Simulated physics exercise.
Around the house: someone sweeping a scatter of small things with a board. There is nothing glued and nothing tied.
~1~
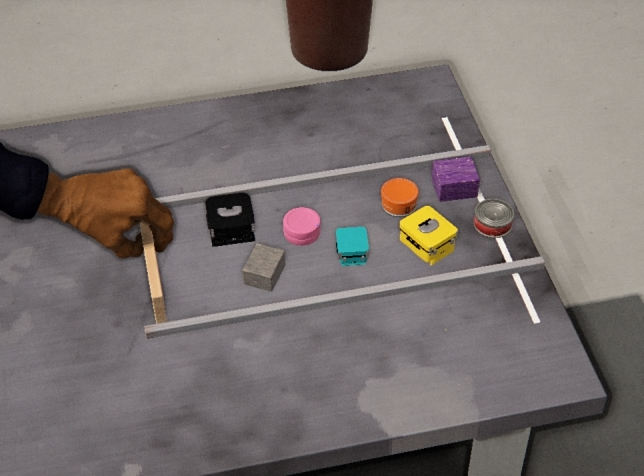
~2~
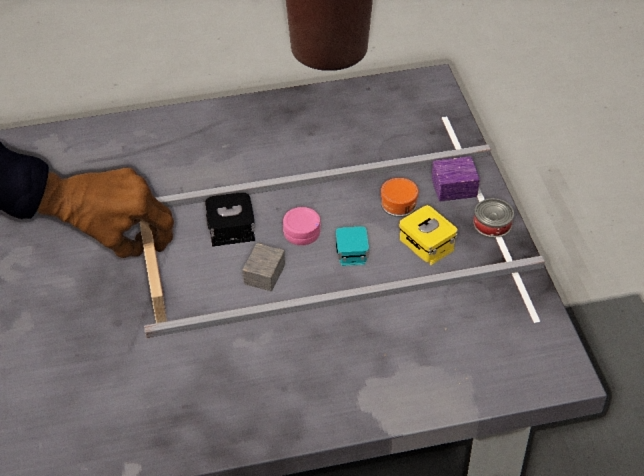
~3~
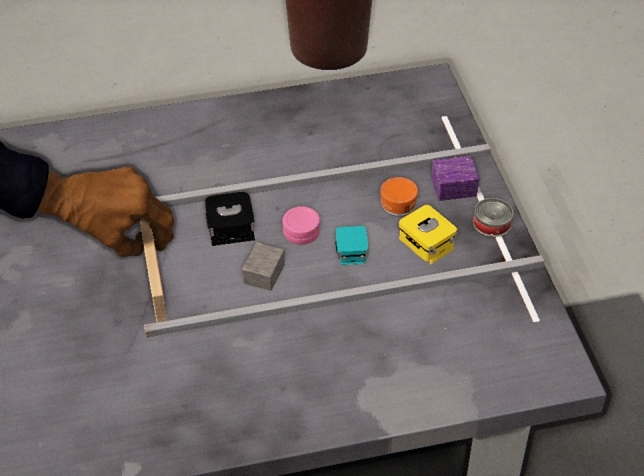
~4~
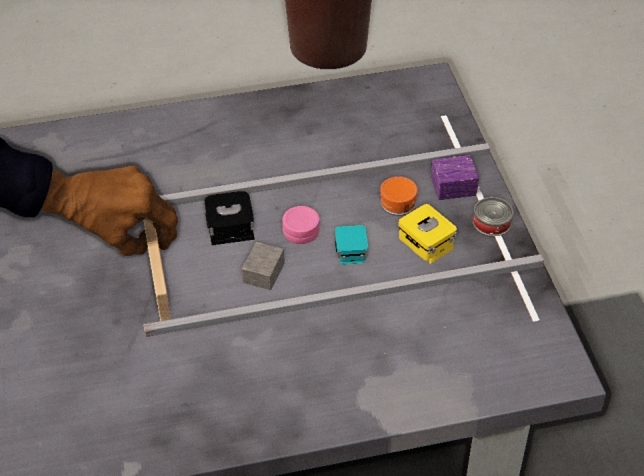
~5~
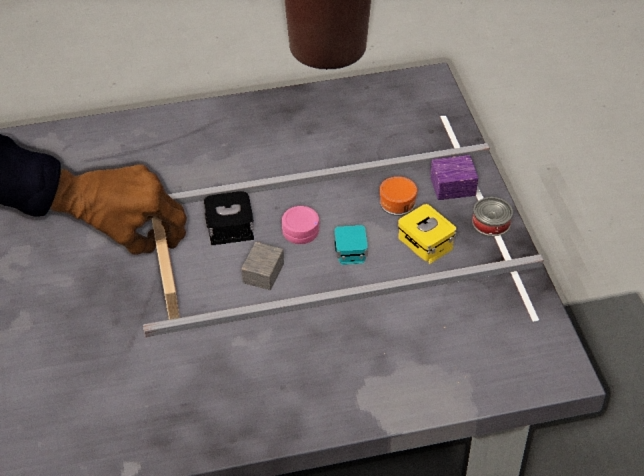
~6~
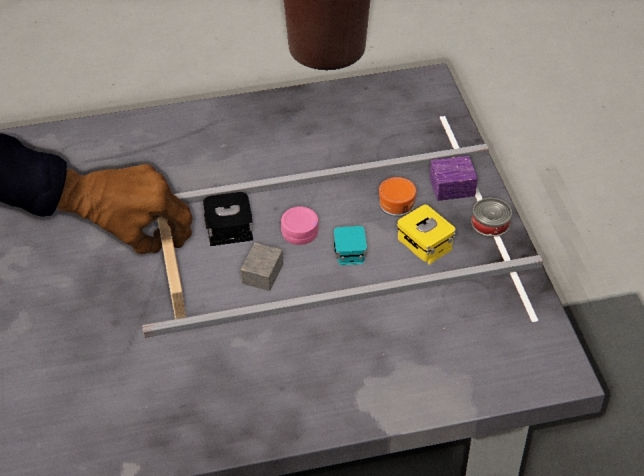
A hand holding a wooden board upright at the left end of a railed lane on a gray table stays nearly still, then slides it slightly right toward a black case, while the scattered small colored objects remain in place.
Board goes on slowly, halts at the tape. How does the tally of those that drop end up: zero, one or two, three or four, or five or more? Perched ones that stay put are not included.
So the count of drops is upwards of four.
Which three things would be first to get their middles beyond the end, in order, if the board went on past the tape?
Sequence: Red pot, purple block, yellow case.
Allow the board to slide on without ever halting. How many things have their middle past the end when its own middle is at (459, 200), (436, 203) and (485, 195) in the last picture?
Respectively, 4, 2 and 6.
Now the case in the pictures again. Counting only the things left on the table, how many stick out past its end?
That'd be 1.
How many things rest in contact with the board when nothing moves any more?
Well, it touches 2.
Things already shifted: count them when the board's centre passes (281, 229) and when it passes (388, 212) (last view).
3 at one spot and 8 at the other.
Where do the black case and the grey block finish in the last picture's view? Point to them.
Positions - first (495, 174), then (508, 220).
Soon after, none off yet; red pot at rest near (491, 218); purple block at rest near (453, 178); yellow case at rest near (426, 235).
After that, none off yet; red pot moving near (500, 216); purple block displaced a little near (469, 175); yellow case displaced about its own width near (472, 236).
In the end, the number that fall off is five or more; gone, pink lid, turquoise case, orange tin, yellow case, purple block and red pot.
